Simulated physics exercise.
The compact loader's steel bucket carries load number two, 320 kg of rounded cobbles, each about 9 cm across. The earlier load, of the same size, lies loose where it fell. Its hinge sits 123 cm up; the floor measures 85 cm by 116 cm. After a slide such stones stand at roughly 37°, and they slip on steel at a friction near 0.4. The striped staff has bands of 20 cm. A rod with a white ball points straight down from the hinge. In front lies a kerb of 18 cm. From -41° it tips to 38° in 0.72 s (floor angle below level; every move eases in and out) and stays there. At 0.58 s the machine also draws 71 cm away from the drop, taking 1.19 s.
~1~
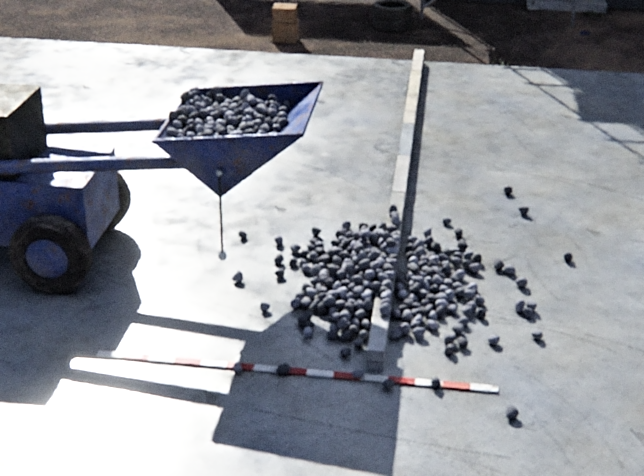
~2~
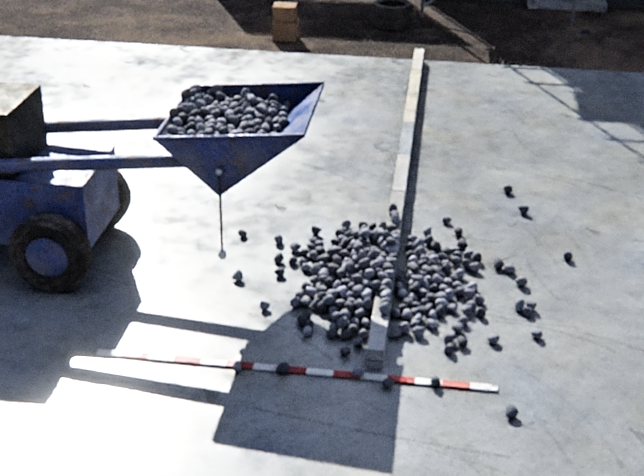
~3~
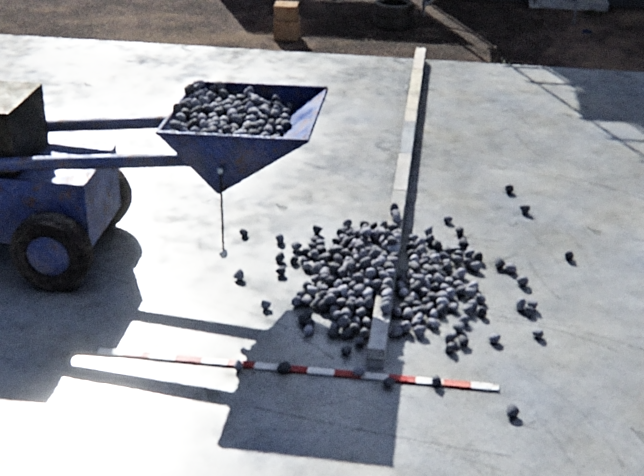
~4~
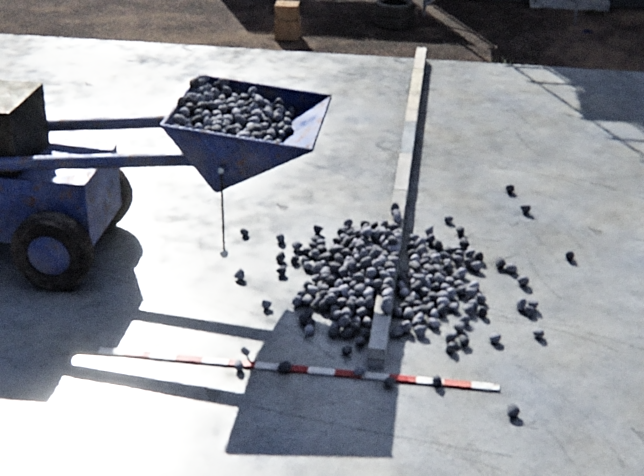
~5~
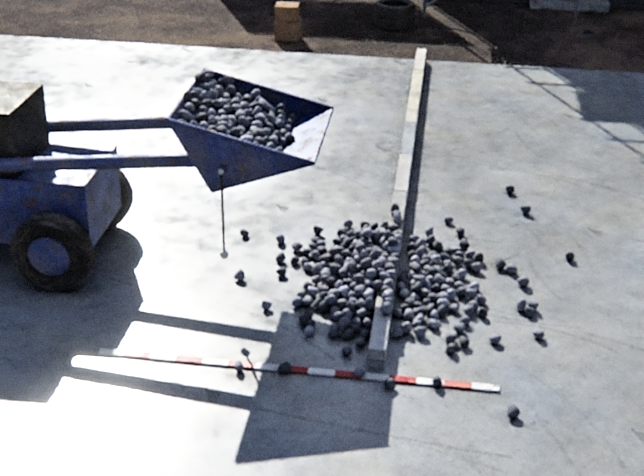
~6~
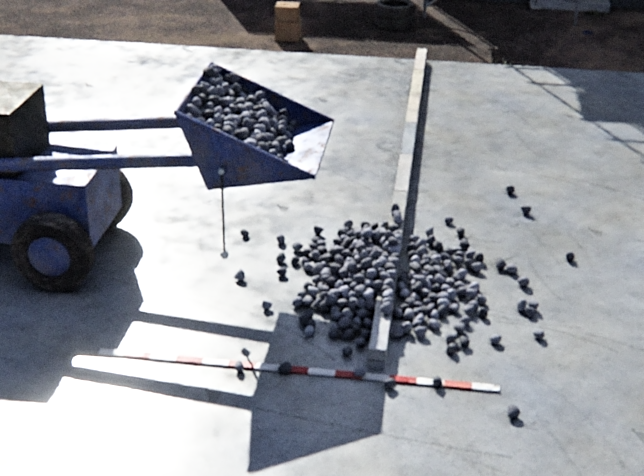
The clip opens on a blue loader at left holding a raised bucket of dark rounded stones, with a loose heap of similar stones lying across a pale kerb beside a red-and-white staff. The bucket gradually rotates clockwise, its front lip lowering while the stones inside stay heaped toward the back.
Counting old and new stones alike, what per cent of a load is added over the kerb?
Close to 1 parts in a hundred.
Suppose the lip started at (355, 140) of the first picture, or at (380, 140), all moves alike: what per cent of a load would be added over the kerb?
Near 15 per cent from the first place, 40 from the second.
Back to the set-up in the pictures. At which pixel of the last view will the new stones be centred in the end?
Near (310, 265).
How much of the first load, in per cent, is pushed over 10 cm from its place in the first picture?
About 0 per cent.
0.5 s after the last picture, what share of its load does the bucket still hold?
About 85 per cent.
Then, 0.2 s after the last picture the floor is at 26°; in per cent of one load, 100 in the bucket, 71 on this side of the kerb, 29 over the kerb; the foremost stones are at (532, 270).
Then, 0.5 s after the last picture the floor is at 38°; in per cent of one load, 83 in the bucket, 88 on this side of the kerb, 29 over the kerb; the foremost stones are at (532, 270).
Then, 1.9 s after the last picture the floor is at 38°; in per cent of one load, 0 in the bucket, 170 on this side of the kerb, 30 over the kerb; the foremost stones are at (532, 270).
Then, 4.6 s after the last picture the floor is at 38°; in per cent of one load, 0 in the bucket, 170 on this side of the kerb, 30 over the kerb; the foremost stones are at (532, 270). Net gain over the kerb, 1.
